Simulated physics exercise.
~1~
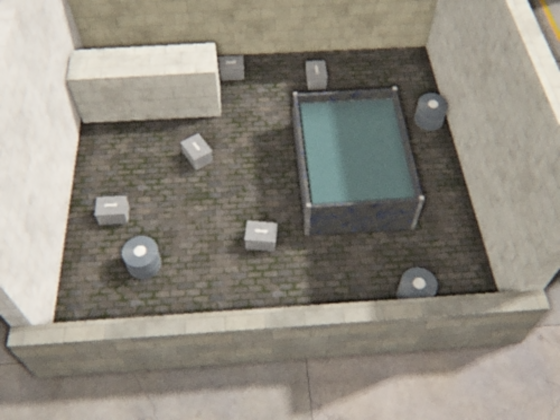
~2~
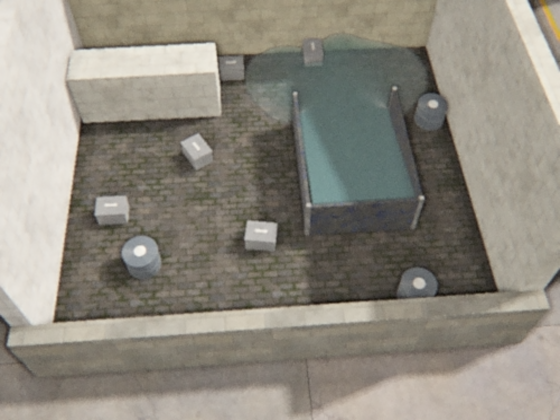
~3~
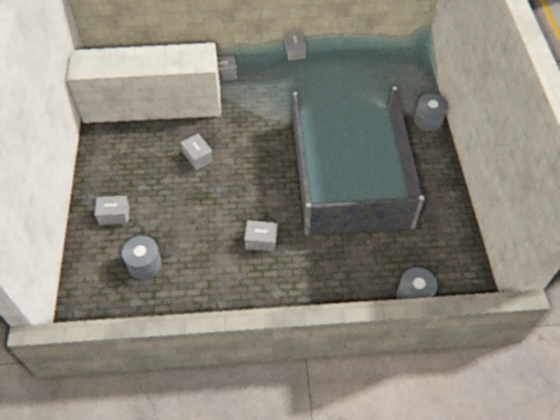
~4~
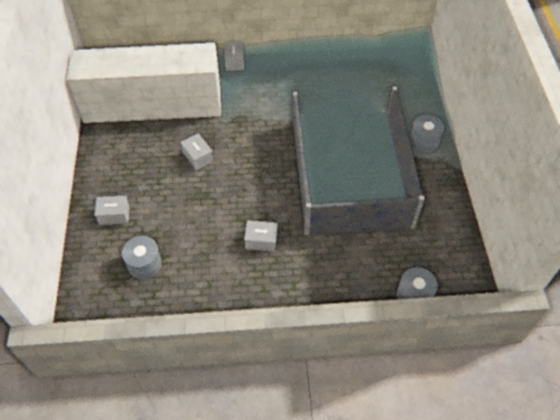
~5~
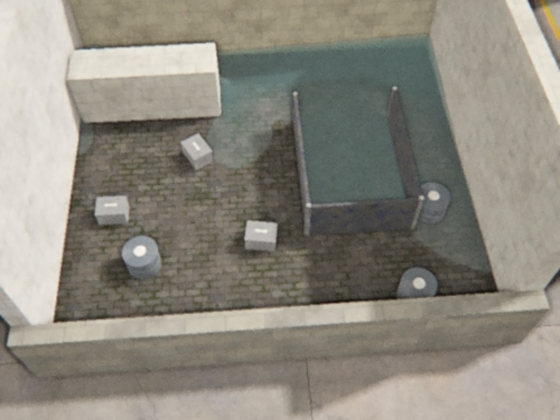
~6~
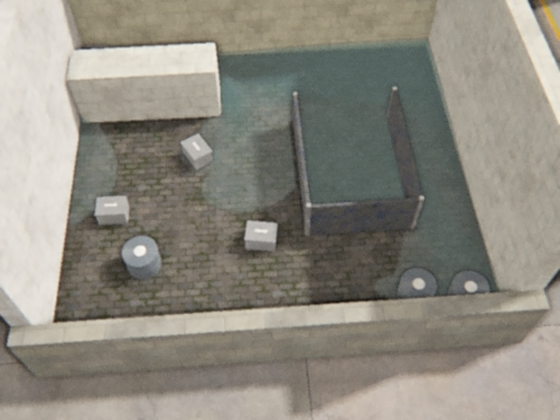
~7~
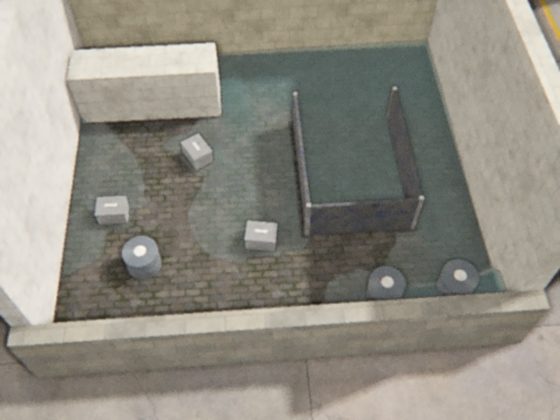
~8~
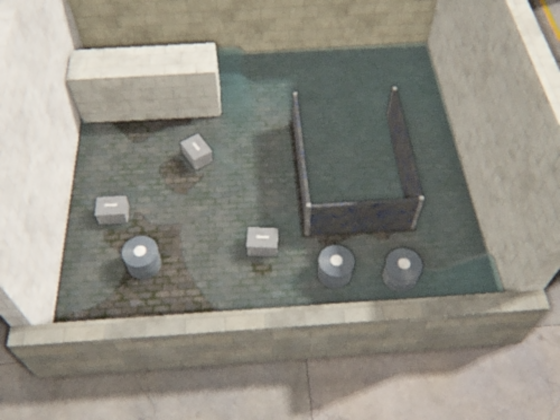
Walled warehouse bay with water bursting from the back of a tank, spreading over the brick floor and carrying round tubs leftward along the near wall.
